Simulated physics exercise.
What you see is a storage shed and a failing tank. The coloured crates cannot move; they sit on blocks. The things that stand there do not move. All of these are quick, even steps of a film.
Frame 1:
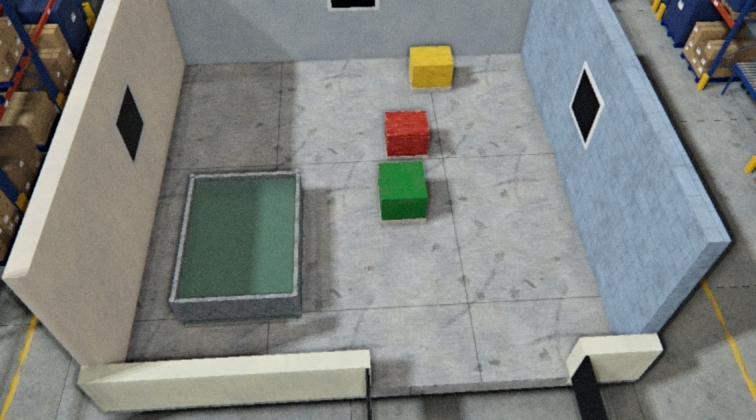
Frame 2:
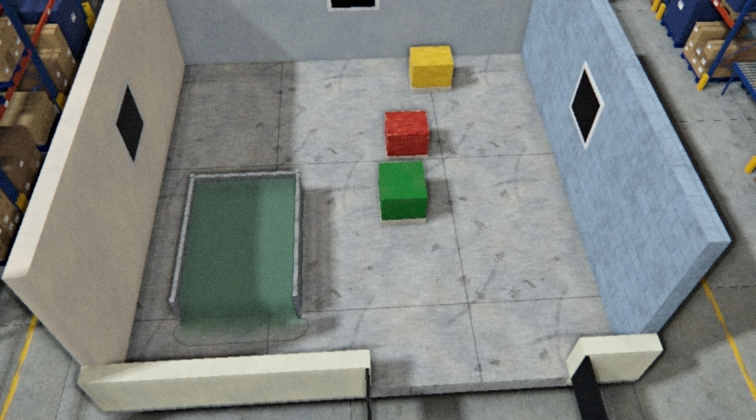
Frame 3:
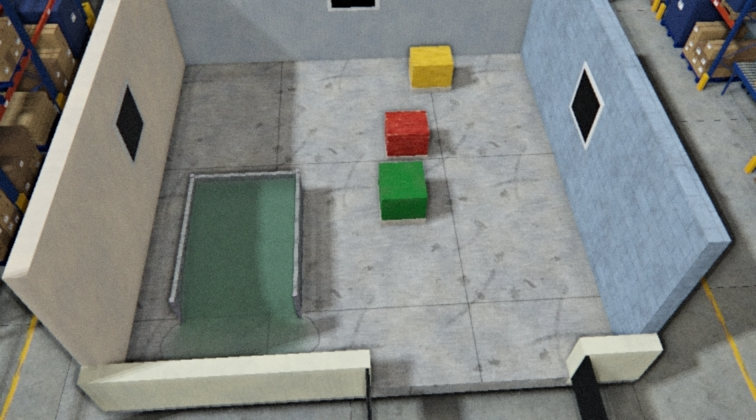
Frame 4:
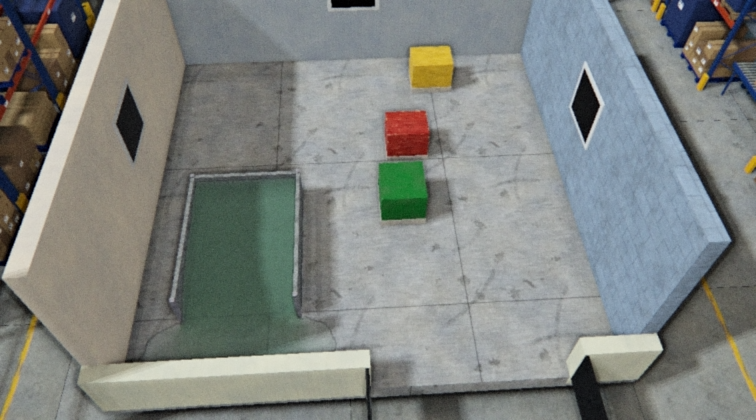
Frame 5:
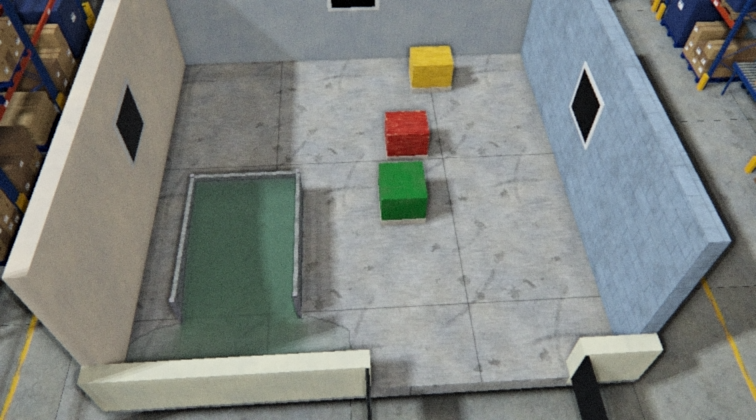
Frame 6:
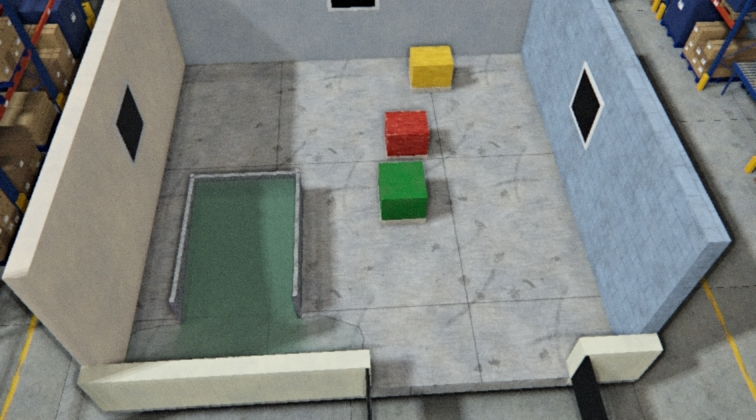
A large roofless shed with pale walls on the left and front and blue walls at the back and right is seen from high above, inside a warehouse. A grey-rimmed tank of green water sits at left, with green, red and yellow blocks right of it, receding toward the back. The tank's front side opens and water spreads forward across the floor toward the viewer, while the blocks and camera stay still.
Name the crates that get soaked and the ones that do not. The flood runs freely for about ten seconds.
Result: The green crate ends up dry; the yellow crate ends up dry; the red crate ends up dry.
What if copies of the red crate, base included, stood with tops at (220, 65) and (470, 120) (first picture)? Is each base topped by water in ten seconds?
Taken as listed, the first does get flooded and the second never gets reached.
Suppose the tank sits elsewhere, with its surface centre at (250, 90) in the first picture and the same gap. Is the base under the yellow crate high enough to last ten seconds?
Yellow crate: Unaffected.
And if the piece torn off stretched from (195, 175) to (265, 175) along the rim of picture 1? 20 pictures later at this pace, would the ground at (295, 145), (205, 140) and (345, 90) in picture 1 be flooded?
In sequence: Inundated, inundated, inundated.
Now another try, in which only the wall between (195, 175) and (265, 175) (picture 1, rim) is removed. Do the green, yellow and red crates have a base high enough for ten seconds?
Here goes: Green crate - left alone; yellow crate - hit; red crate - hit.
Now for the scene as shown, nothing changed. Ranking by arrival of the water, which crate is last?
It's the red-painted one.
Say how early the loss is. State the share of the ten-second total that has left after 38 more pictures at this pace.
Approximately 65 in a hundred, I think.
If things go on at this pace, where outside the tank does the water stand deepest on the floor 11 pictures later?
Deepest point: About (121, 386).
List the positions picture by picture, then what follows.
In the first picture, still water in the tank at (241, 234).
In the second picture, the front is at (305, 321), out from the gap at (239, 311).
In the third picture, the front is at (313, 340), out from the gap at (240, 312).
In the fourth picture, water pours out at (240, 313) and has run to a hidden place.
In the fifth picture, water pours out at (240, 313) and has run to a hidden place.
In the sixth picture, the front is at a hidden place, out from the gap at (240, 313).
A moment on, water covers 10 % of the floor; the green crate not reached, the yellow crate not reached, the red crate not reached.
Next, water covers 25 % of the floor; the green crate not reached, the yellow crate not reached, the red crate not reached.
Then, water covers 45 % of the floor; the green crate water round its plinth, the yellow crate not reached, the red crate not reached.
Later, water covers 70 % of the floor; the green crate water round its plinth, the yellow crate water round its plinth, the red crate not reached.
In the end, water covers 85 % of the floor; the green crate stayed above the water, the yellow crate stayed above the water, the red crate stayed above the water.
